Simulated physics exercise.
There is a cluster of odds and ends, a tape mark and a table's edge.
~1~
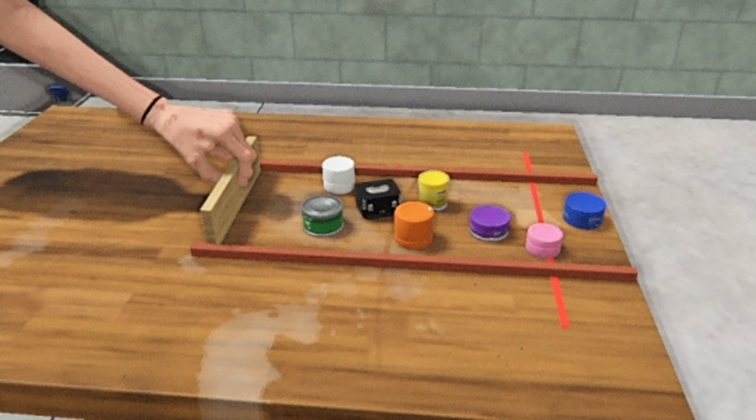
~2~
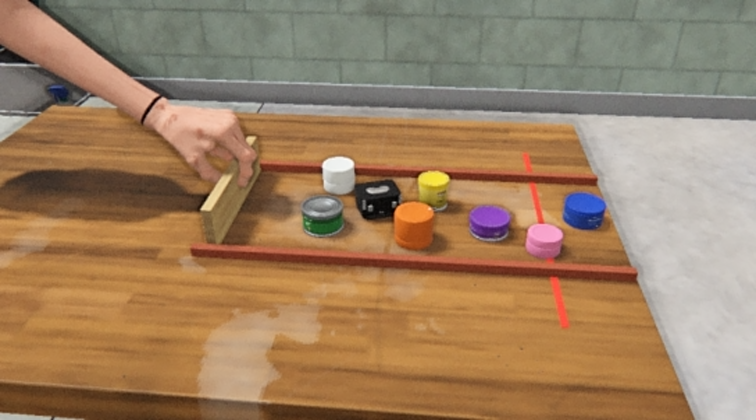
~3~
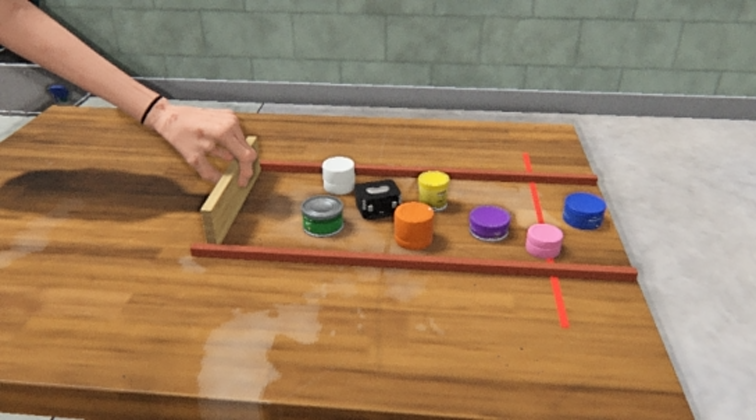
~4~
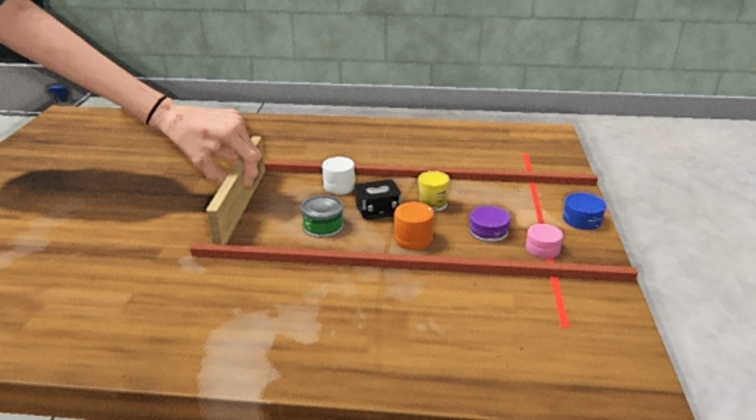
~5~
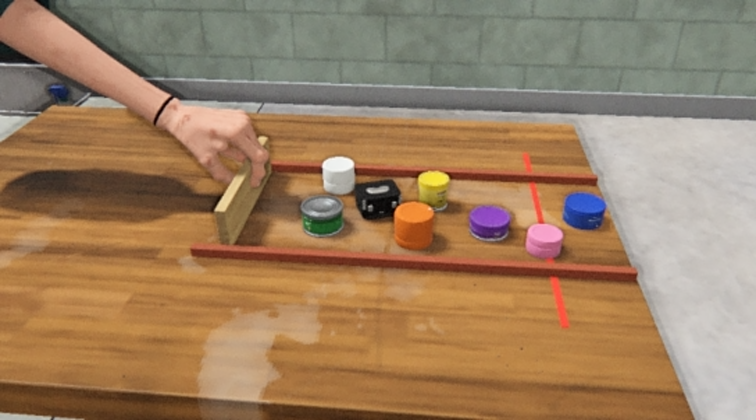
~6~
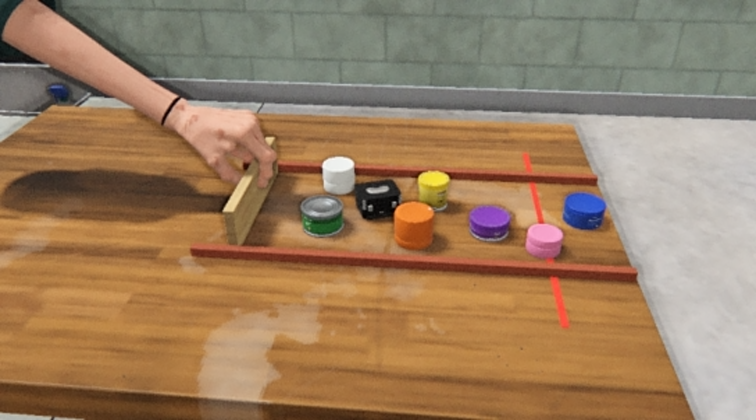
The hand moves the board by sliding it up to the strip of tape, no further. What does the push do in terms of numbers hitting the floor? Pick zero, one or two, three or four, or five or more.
It sends one or two to the floor.
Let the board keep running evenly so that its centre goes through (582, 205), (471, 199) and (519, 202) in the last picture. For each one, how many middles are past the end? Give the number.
Respectively 4, 0 and 0.
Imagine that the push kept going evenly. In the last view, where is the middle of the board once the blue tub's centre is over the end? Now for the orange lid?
About (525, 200), and (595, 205) for the other.
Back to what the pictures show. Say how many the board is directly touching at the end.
Number in contact with it: 4.
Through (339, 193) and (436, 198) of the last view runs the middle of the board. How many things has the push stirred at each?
Counts: 3 / 6.
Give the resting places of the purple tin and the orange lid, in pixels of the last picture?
The first comes to rest at (596, 218), and the second at (572, 247).
Soon after, none off yet; blue tub at rest near (584, 211); pink lid at rest near (544, 241); purple tin at rest near (489, 224).
In the end, the number that fall off is one or two; gone, blue tub.
